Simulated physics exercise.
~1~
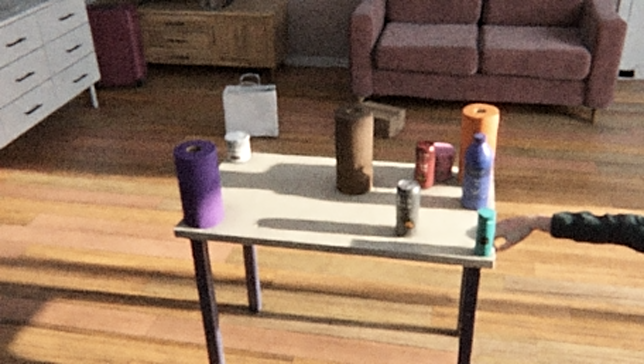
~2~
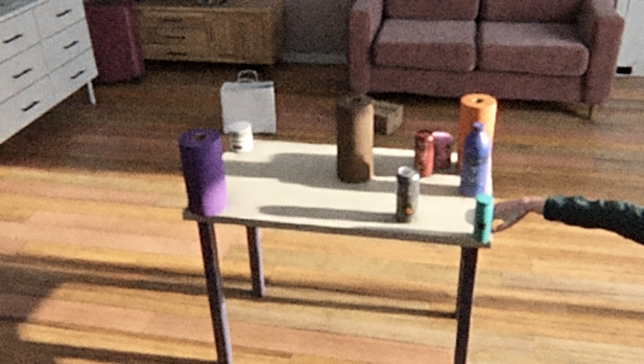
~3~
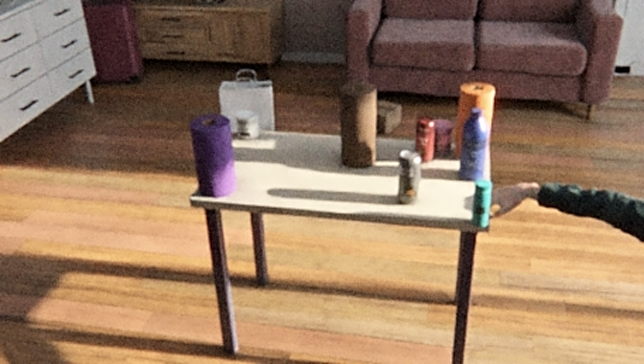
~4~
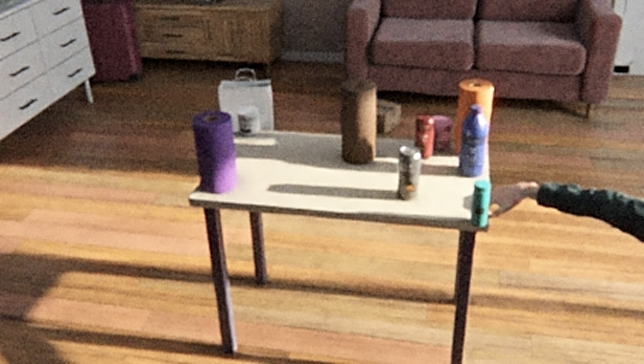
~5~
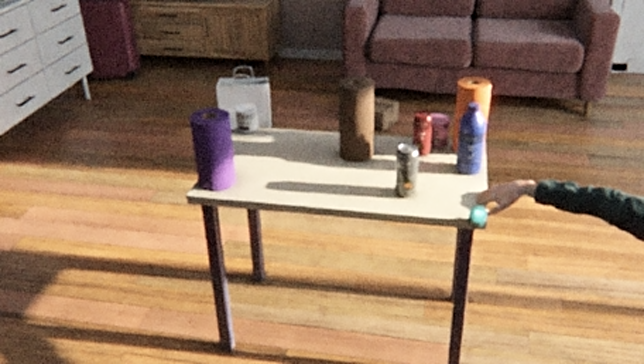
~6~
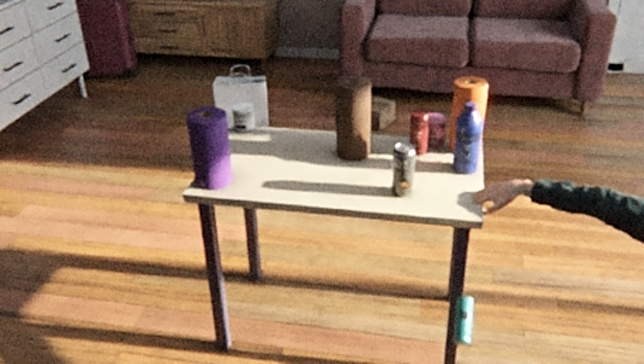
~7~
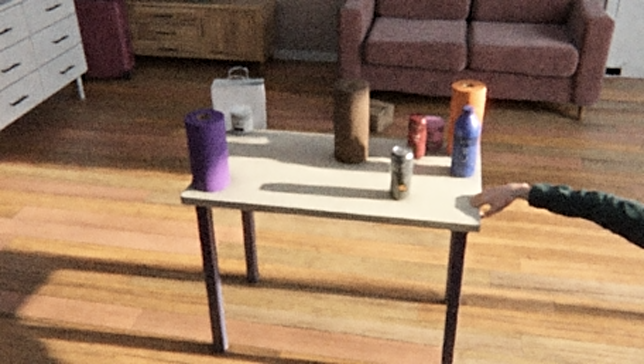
A small pale table stands on a sunlit wooden floor, crowded with rolls, cans, tins and bottles, while a dark-sleeved arm reaches in from the right to its near corner. The table slides away toward the couch, carrying its load, with the purple roll, grey can and blue bottle staying upright. As the table comes to a stop, the turquoise shaker beside the hand tips over the right end. It tumbles upside down past the table leg and drops out of sight. The other things remain standing on the table, the hand still at its corner.
